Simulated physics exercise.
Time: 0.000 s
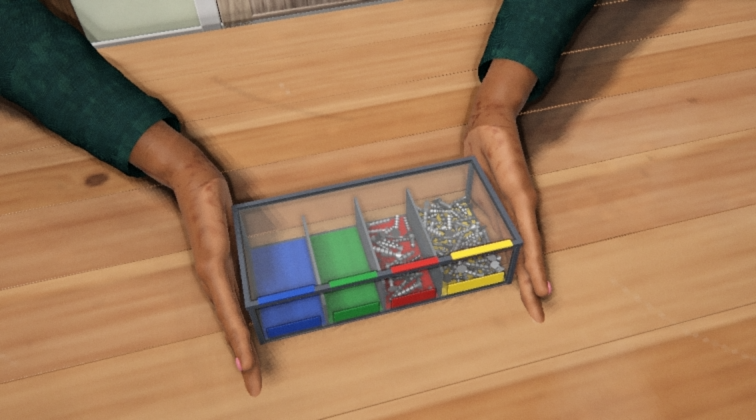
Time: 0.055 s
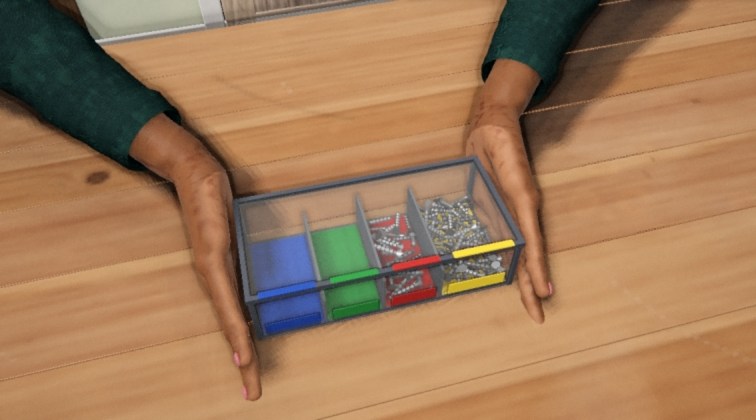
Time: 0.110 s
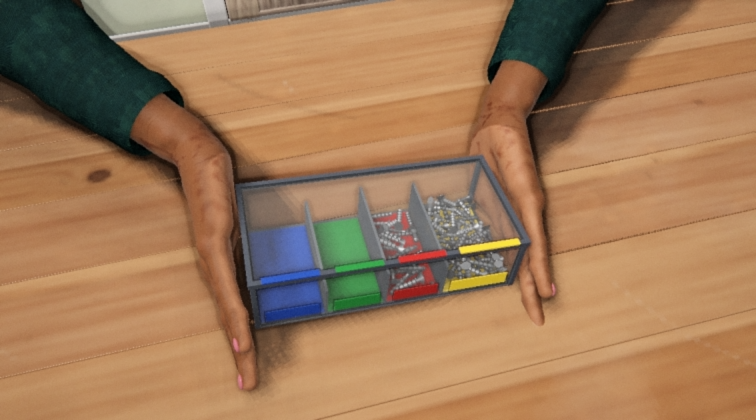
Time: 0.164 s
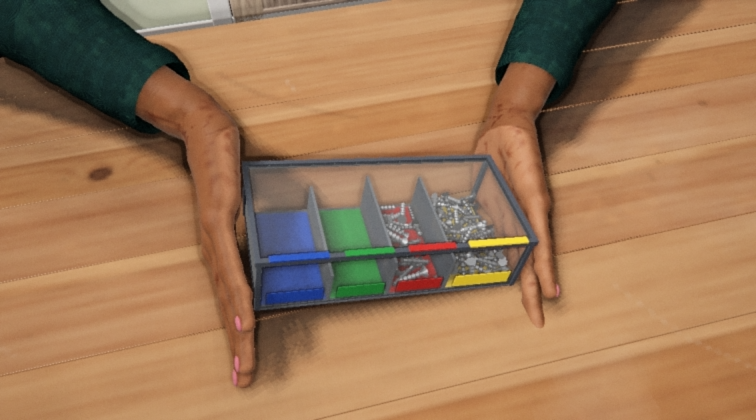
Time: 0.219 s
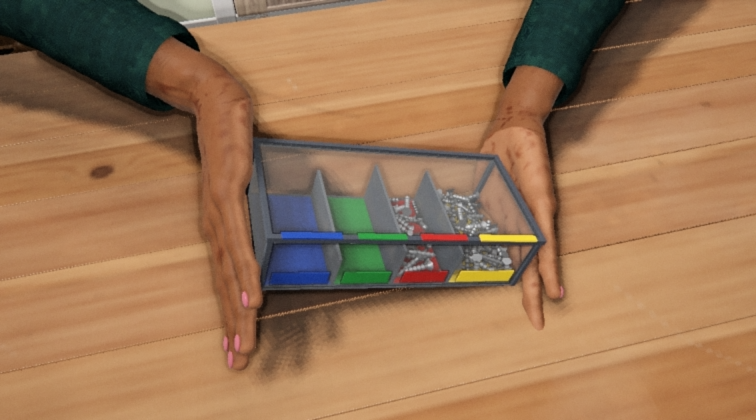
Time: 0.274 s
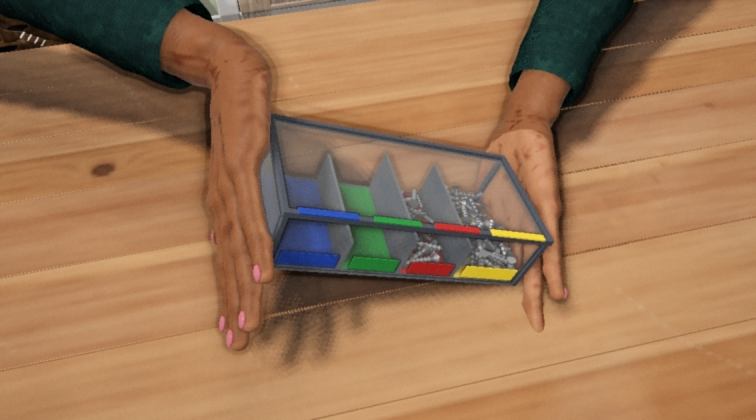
Two hands lifting the left end of a clear lidded box, tilting it rightward with screws in its red and yellow compartments.
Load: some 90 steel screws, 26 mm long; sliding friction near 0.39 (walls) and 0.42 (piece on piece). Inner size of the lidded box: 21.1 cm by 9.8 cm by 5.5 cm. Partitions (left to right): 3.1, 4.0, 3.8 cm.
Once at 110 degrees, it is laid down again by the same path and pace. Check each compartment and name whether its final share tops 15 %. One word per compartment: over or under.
Red under, blue under, green under, yellow over.
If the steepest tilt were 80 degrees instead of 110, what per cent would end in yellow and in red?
Shares: Yellow 70 and red 30, in per cent.
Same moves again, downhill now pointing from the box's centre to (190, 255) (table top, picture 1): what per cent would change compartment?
Roughly 35 % of the pieces.
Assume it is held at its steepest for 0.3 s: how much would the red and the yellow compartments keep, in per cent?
Then, in per cent: Red 0; yellow 100.
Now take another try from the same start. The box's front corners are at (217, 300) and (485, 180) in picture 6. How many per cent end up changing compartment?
It would be near 65 per cent.
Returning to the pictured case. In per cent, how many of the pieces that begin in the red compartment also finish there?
Share retained: Approx. 0 %.
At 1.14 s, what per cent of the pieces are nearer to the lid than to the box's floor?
Roughly 50 percent of the pieces.
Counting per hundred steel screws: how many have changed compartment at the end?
It works out to about 30 per cent.
After 1.14 s, tilt 109 degrees; red 20 %, yellow 80 %.
Then, at 1.72 s, tilt 47 degrees; yellow 100 %.
After 2.35 s, tilt 0 degrees; yellow 100 %.
In the end, at 2.7 s, red 0 %, blue 0 %, green 0 %, yellow 100 %.
